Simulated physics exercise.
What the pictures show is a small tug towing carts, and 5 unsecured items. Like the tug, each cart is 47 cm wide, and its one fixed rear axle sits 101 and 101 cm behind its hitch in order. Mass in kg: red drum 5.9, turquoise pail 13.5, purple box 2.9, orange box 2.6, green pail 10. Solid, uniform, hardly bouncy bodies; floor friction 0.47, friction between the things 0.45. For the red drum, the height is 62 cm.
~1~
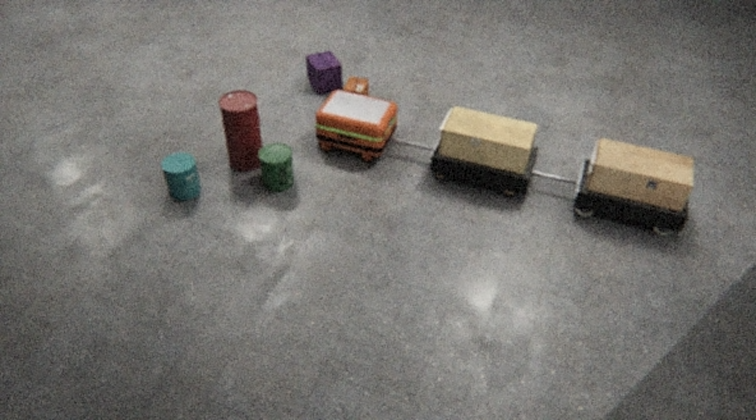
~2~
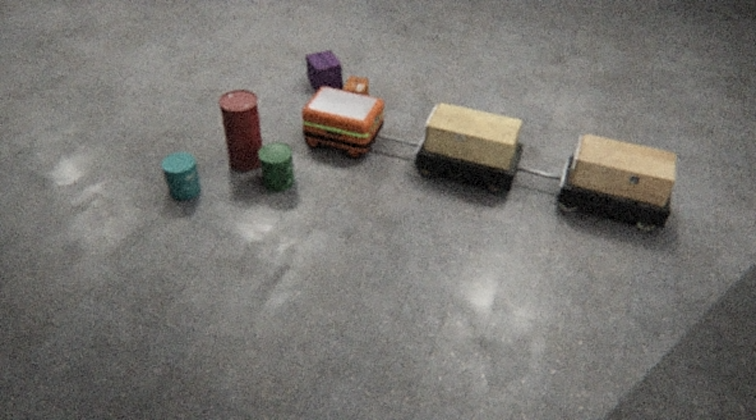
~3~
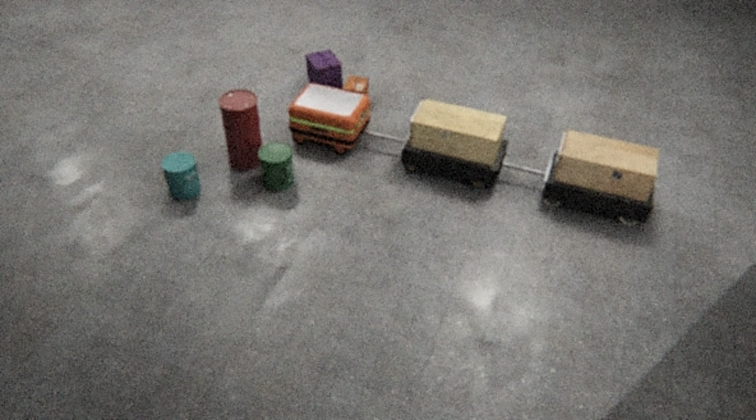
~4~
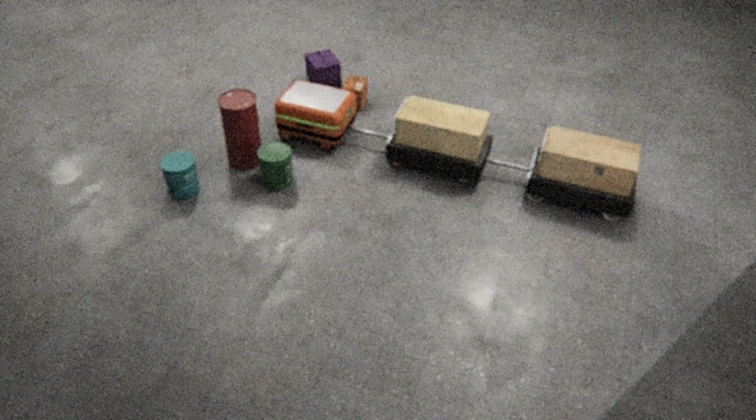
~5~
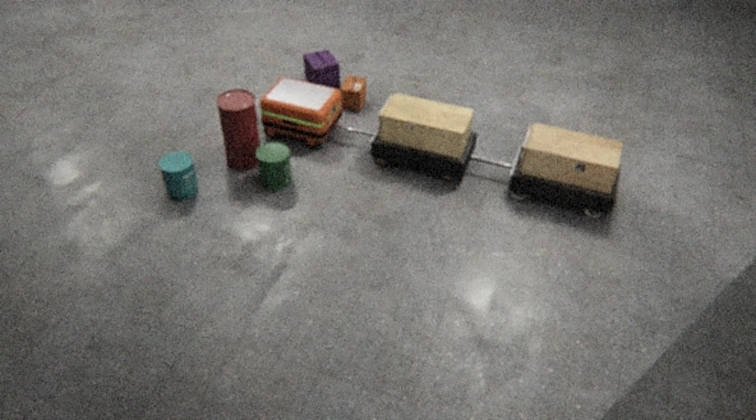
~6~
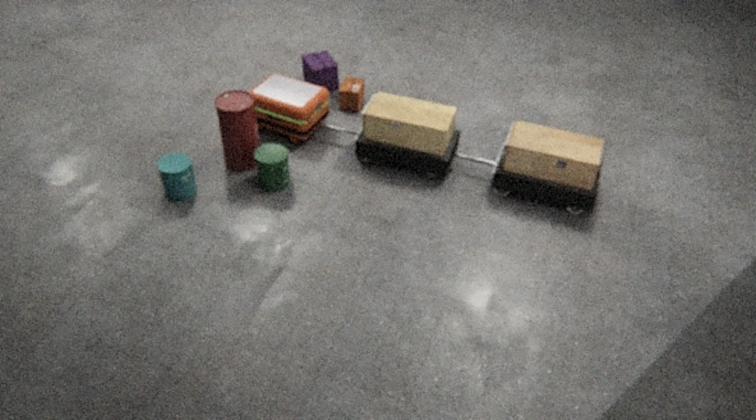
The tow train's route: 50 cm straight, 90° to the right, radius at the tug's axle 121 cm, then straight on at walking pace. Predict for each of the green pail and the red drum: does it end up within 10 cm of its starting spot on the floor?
Green pail - within 10 cm, red drum - within 10 cm.
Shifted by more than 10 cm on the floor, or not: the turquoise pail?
In the end the turquoise pail remains stationary.
Then, 2.00 s later than the last frame, tug has run 227 cm.
Then, 4.00 s later than the last frame, tug has run 389 cm; purple box 58 cm from its spot; orange box 13 cm from its spot.
When it is over, not toppled but over 10 cm from the start, purple box and orange box; the other 3 within 10 cm of the start. End places, in pixels of the last picture, green pail near (273, 168), red drum near (239, 132).
